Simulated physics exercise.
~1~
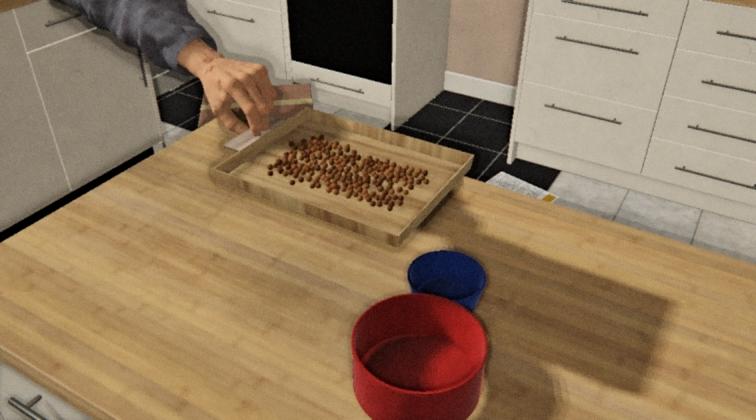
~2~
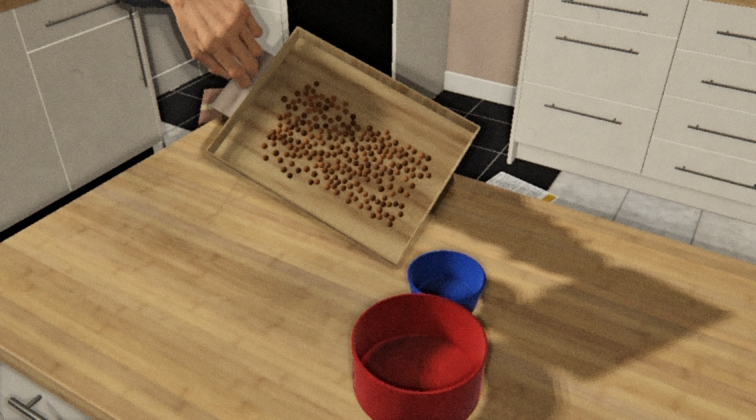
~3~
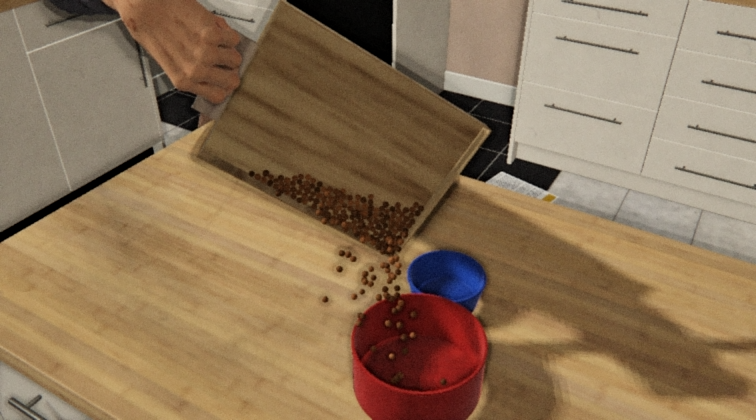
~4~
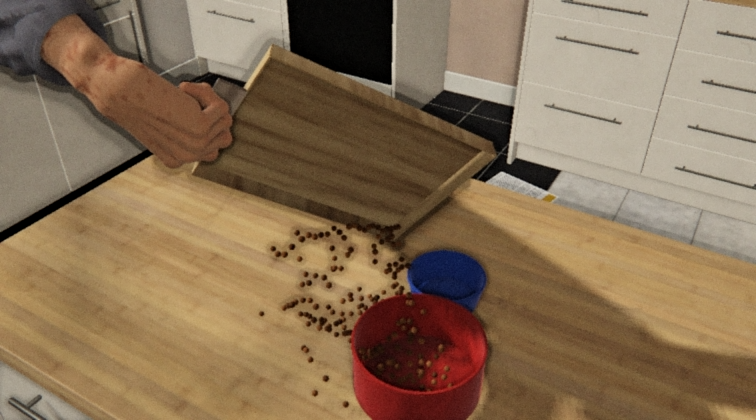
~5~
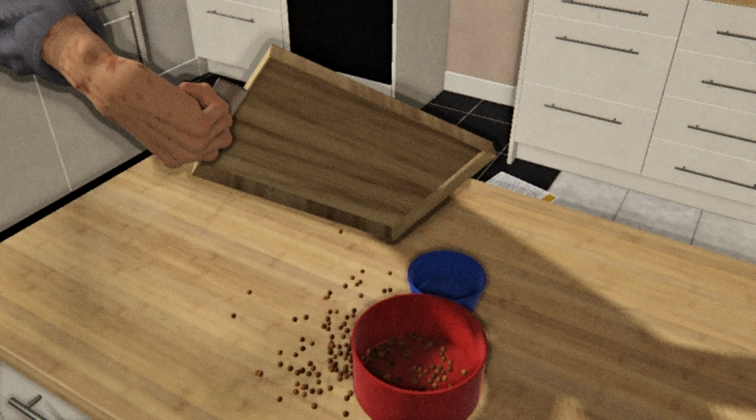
The clip opens on a wooden counter in a kitchen, where a hand holds the left end of a shallow wooden tray scattered with small brown cereal balls, behind a blue dish and a larger red pot. The hand lifts and tilts the tray toward the viewer, the balls still lying across it. As it tips steeply, they slide to the lower edge and begin spilling into the red pot. The tray turns further, and many balls fall to the left of the pot. Finally the tray is held still, emptied, with some balls in the red pot and many scattered on the counter beside it.
